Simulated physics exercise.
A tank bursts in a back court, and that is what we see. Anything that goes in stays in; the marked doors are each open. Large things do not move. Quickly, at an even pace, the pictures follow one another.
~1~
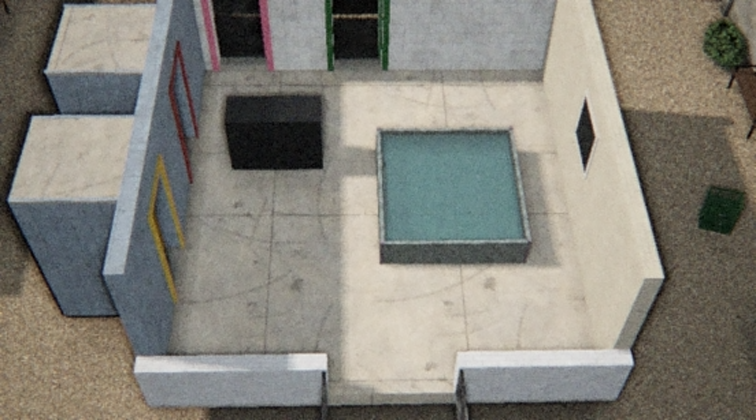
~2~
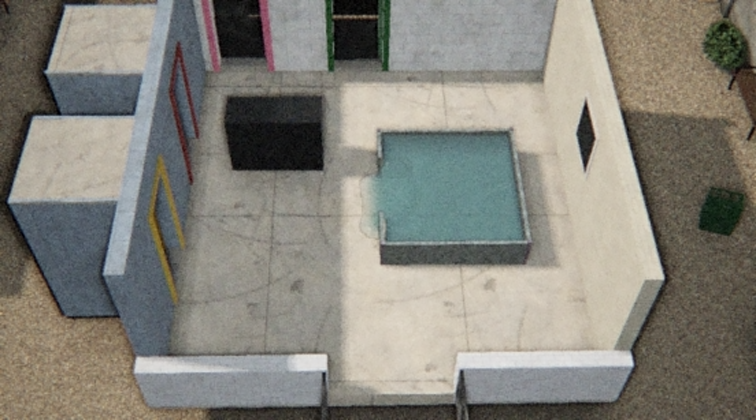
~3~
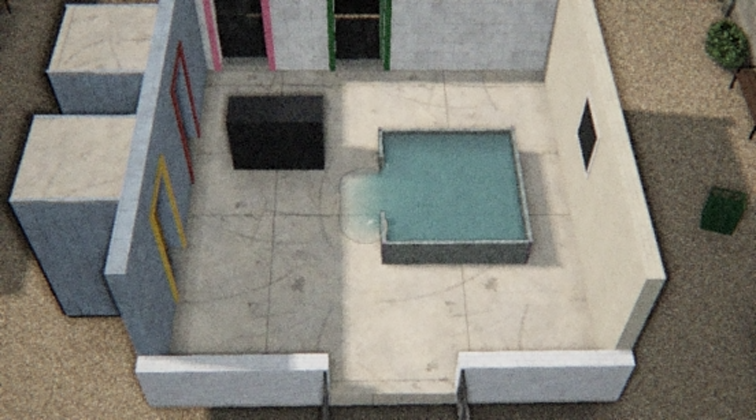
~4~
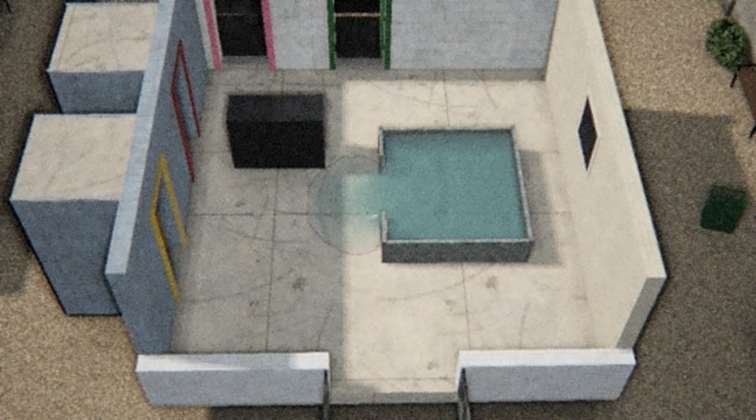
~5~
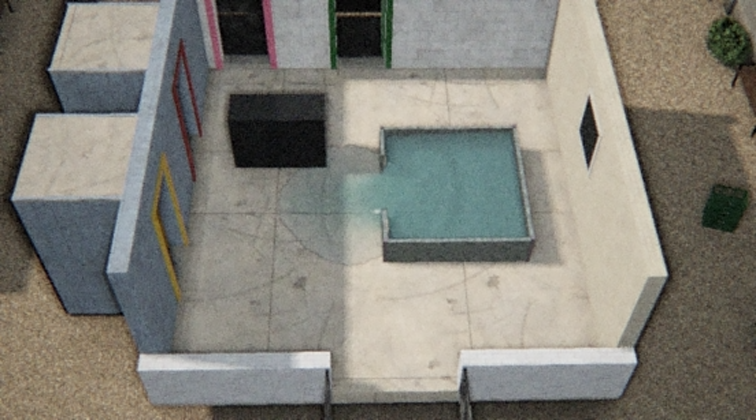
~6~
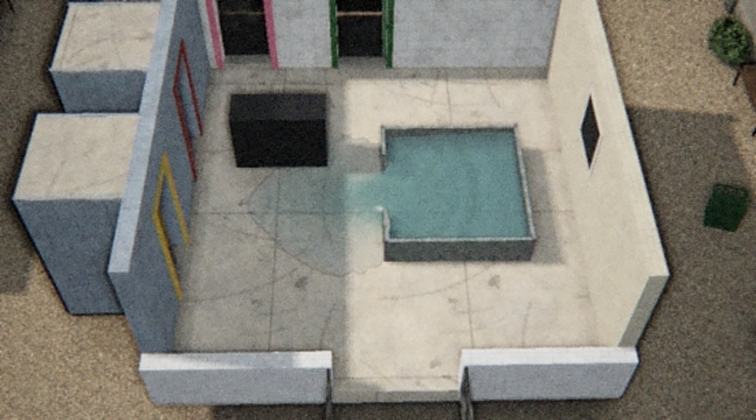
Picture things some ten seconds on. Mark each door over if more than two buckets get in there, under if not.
Green door - under; yellow door - over; red door - over; pink door - under.
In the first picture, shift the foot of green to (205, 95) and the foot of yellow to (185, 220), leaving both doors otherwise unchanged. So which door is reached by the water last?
The last to get wet is the pink door.
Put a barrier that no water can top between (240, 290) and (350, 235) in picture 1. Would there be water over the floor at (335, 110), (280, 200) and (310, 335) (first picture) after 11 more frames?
As listed: Flooded, covered, free of water.
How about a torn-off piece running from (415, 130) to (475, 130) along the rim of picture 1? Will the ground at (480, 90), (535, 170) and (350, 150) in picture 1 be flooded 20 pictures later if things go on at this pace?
Taken in turn they're swamped, swamped and unwetted.
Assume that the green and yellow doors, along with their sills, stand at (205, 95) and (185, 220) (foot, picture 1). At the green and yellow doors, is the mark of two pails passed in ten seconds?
Green: Falls short. Yellow: Exceeds the limit.
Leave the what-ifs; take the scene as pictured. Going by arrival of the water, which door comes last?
The pink-painted one.
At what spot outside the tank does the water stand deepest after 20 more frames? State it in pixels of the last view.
It should be roughly at (170, 378).
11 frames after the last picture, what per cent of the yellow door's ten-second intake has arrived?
It works out at roughly 15 percent of the ten-second total.
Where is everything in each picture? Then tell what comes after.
The tank at (450, 186) is whole and still, in the first frame.
Water pours out at (382, 200) and has run to (371, 234), in the second frame.
Water pours out at (383, 200) and has run to (350, 234), in the third frame.
Water pours out at (384, 199) and has run to (314, 221), in the fourth frame.
The front is at (286, 217), out from the gap at (385, 198), in the fifth frame.
The front is at (255, 208), out from the gap at (386, 197), in the sixth frame.
A moment on, water covers 20 % of the floor; the green door not reached, the yellow door not reached, the red door not reached, the pink door not reached.
Next, water covers 35 % of the floor; the green door not reached, the yellow door under two buckets in, the red door under two buckets in, the pink door not reached.
Then, water covers 45 % of the floor; the green door wet at the sill, nothing in, the yellow door over two buckets in, the red door over two buckets in, the pink door wet at the sill, nothing in.
Later, water covers 70 % of the floor; the green door wet at the sill, nothing in, the yellow door far over two buckets in, the red door over two buckets in, the pink door wet at the sill, nothing in.
In the end, water covers 95 % of the floor; the green door wet at the sill, nothing in, the yellow door far over two buckets in, the red door far over two buckets in, the pink door wet at the sill, nothing in.
